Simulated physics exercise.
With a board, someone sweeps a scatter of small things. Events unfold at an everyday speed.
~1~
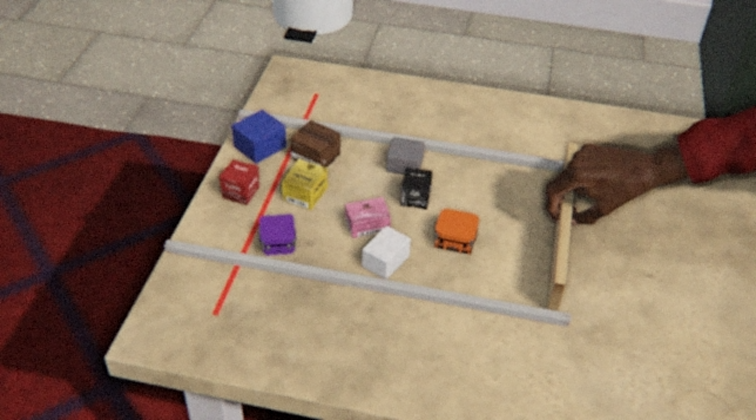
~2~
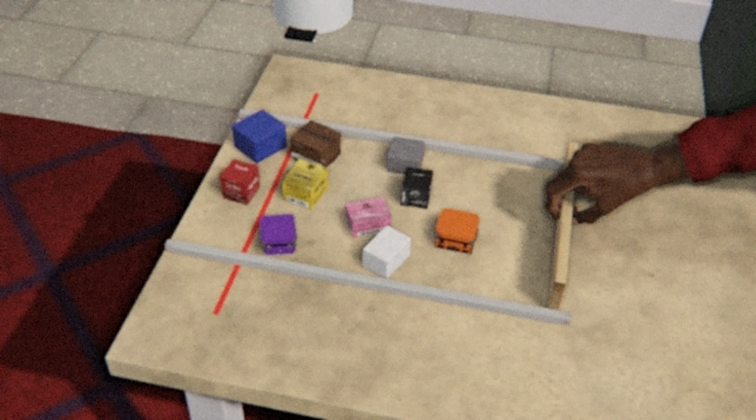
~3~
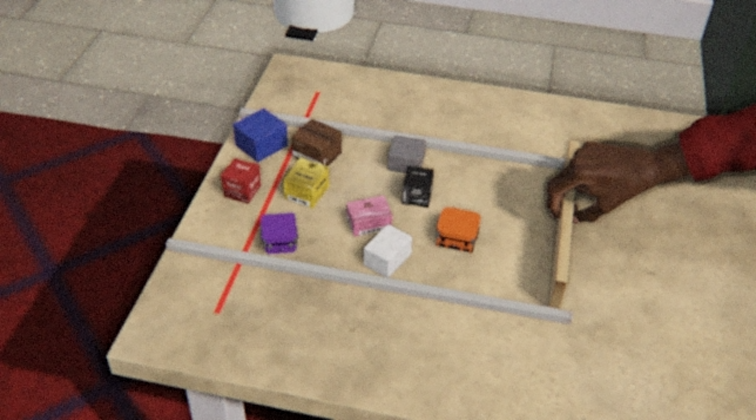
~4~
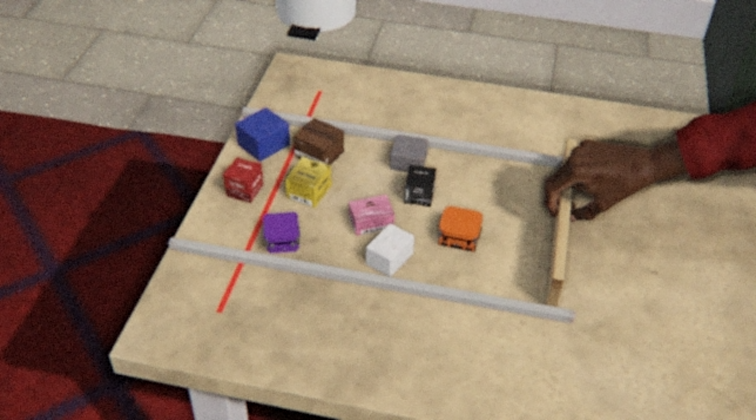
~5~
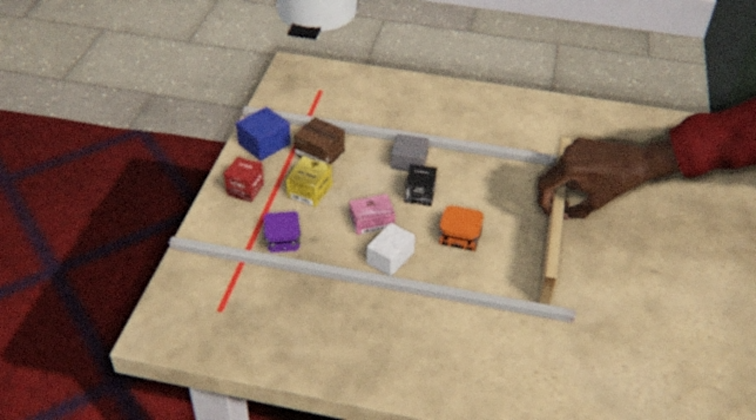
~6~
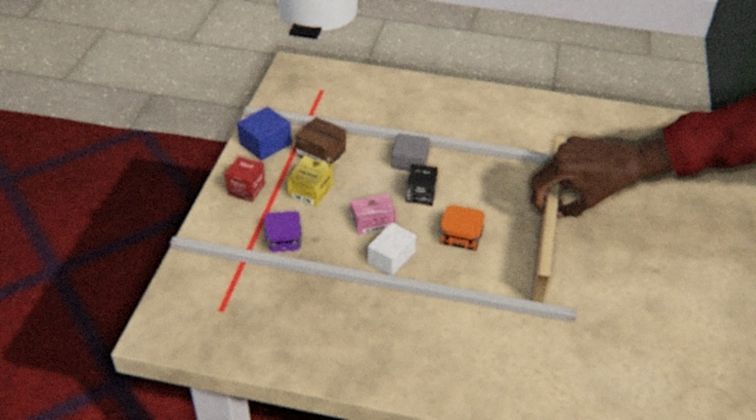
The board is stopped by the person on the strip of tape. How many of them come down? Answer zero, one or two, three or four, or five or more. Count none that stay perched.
One or two.
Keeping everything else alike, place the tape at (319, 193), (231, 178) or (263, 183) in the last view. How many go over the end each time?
The counts: 0, 6 and 2.
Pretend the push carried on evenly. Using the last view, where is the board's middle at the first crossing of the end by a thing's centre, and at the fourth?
I'd say close to (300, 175), then close to (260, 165).
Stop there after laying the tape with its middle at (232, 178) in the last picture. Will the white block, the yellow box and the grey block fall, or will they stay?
White block stays put, yellow box goes off, grey block stays put.
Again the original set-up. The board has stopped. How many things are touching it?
In total, 4.
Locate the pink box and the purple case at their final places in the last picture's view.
Final centres, first then second: (215, 189), (214, 217).
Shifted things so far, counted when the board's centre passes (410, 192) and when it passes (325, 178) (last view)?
Respectively 5 and 10.
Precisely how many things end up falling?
The exact number is 2.
Soon after, none off yet; blue block at rest near (265, 133); red box at rest near (245, 179); purple case at rest near (284, 233).
In the end, the number that fall off is one or two; gone, red box and blue block.
